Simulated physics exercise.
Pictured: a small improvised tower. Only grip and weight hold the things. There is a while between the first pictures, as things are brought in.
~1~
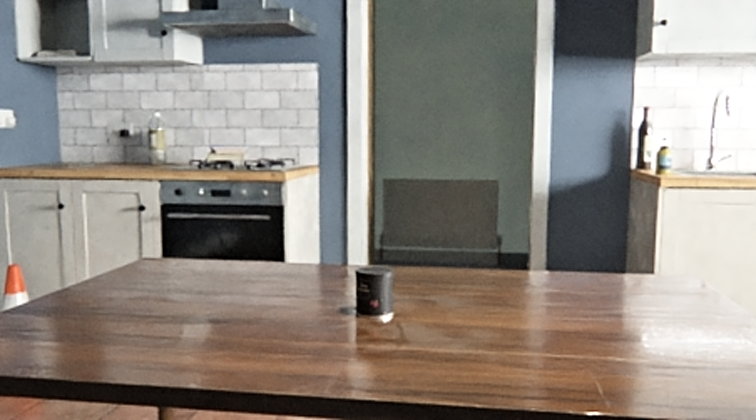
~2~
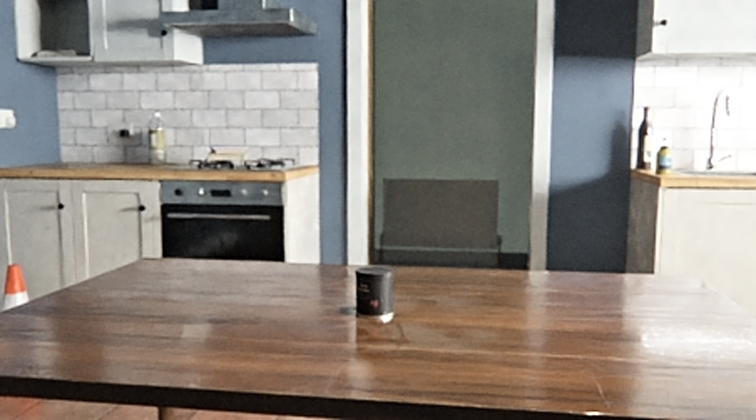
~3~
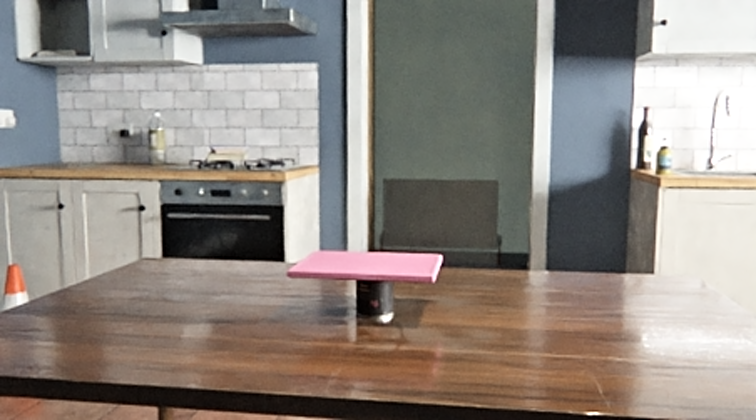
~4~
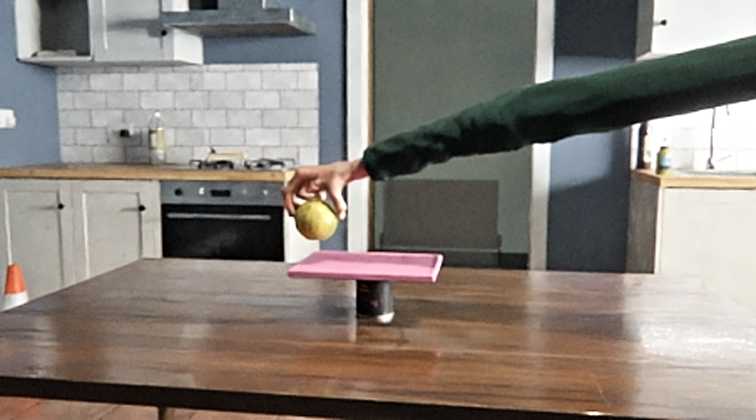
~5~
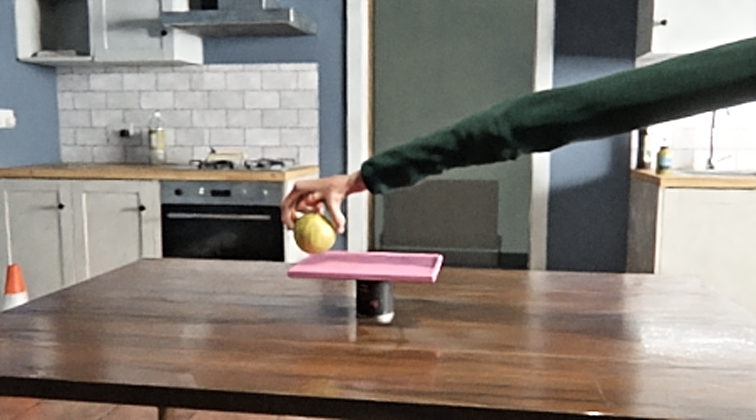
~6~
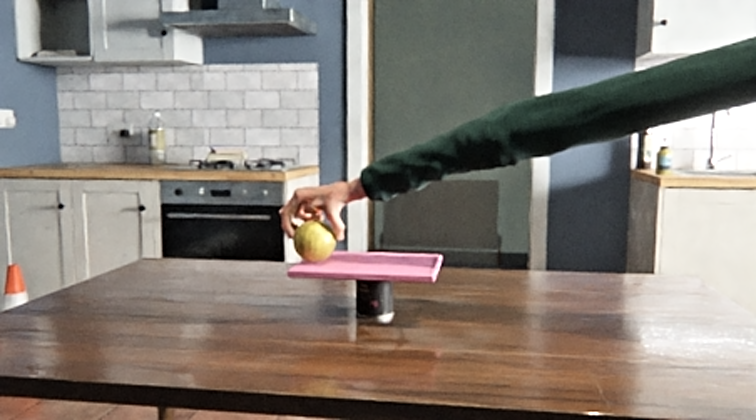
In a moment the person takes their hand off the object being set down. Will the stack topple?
Yes, it topples.
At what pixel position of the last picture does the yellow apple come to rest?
It ends near (283, 292).
Then, 0.30 s past the last view, yellow apple now fallen; pink lid rocked 54° from its first pose.
Then, 0.50 s past the last view, pink lid rocked 46° from its first pose.
Finally, fallen, yellow apple; down or leaning hard in the stack, pink lid; black tin still in place. Final places as the last picture's camera would see them, yellow apple near (283, 292). The stack gives way.
